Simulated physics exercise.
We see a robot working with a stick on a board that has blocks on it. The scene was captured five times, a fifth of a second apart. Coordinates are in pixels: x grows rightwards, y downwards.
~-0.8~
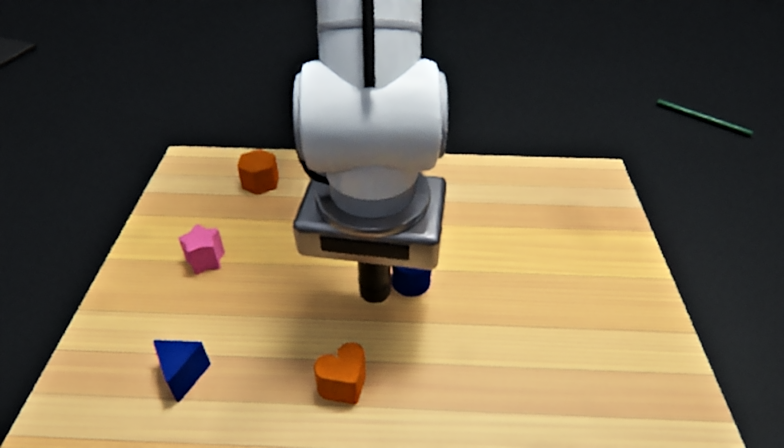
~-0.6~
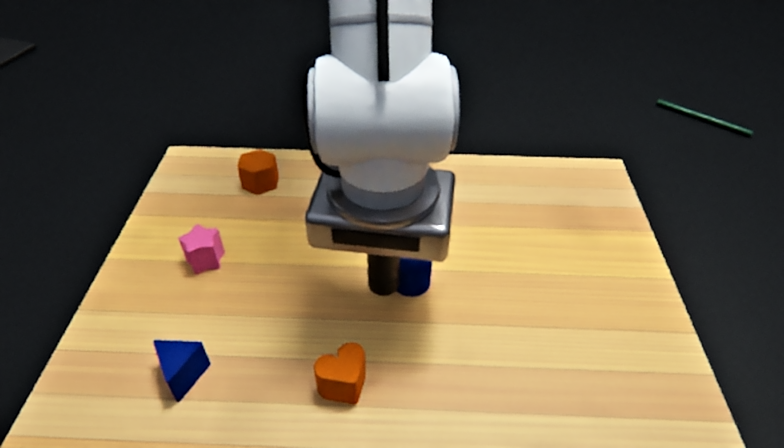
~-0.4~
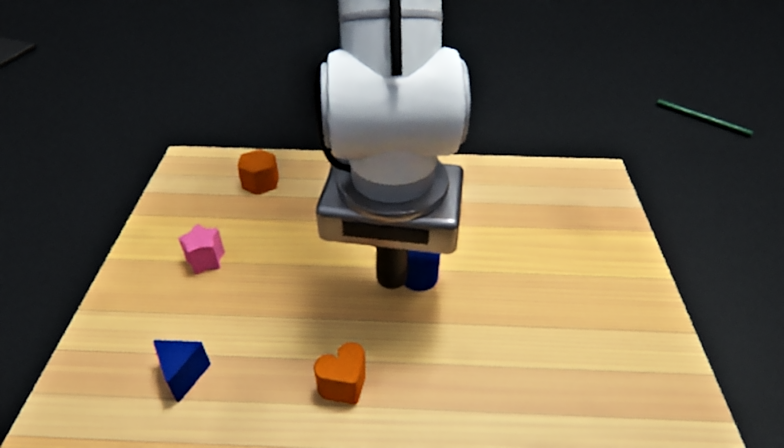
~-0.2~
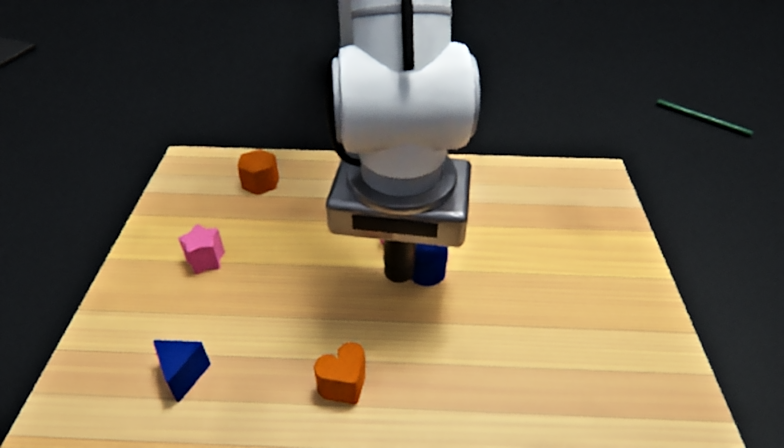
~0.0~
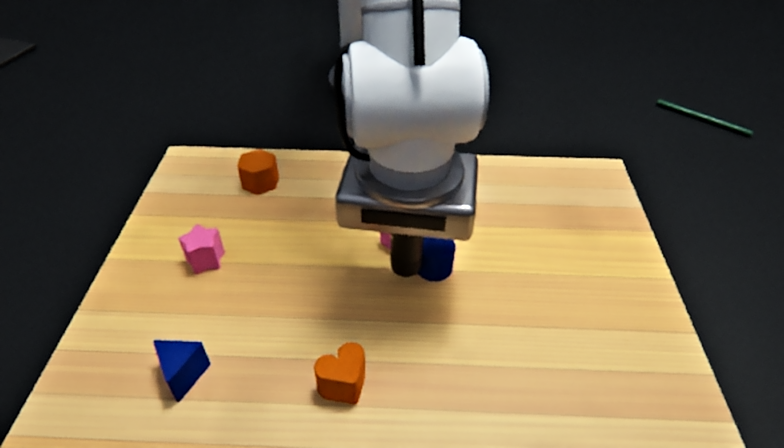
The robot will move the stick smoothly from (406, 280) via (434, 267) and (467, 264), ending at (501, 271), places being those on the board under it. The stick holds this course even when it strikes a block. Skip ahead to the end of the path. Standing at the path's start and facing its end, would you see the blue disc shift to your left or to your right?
It shifts leftward.
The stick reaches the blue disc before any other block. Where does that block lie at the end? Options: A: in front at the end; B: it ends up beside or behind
Answer: B.
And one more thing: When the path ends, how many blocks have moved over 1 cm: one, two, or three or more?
There will be one block displaced.
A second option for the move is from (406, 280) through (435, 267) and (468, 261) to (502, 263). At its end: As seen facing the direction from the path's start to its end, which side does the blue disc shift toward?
The blue disc goes left.
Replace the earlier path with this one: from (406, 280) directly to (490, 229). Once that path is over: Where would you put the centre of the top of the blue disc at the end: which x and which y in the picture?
Top centre: (527, 210).
What follows on the original path. One third of the way, stick at (437, 253); blue disc at (466, 231).
Two thirds of the way, stick at (471, 250); blue disc at (492, 223).
At the end, stick at (504, 258); pink square piece not moved; blue disc at (502, 223).
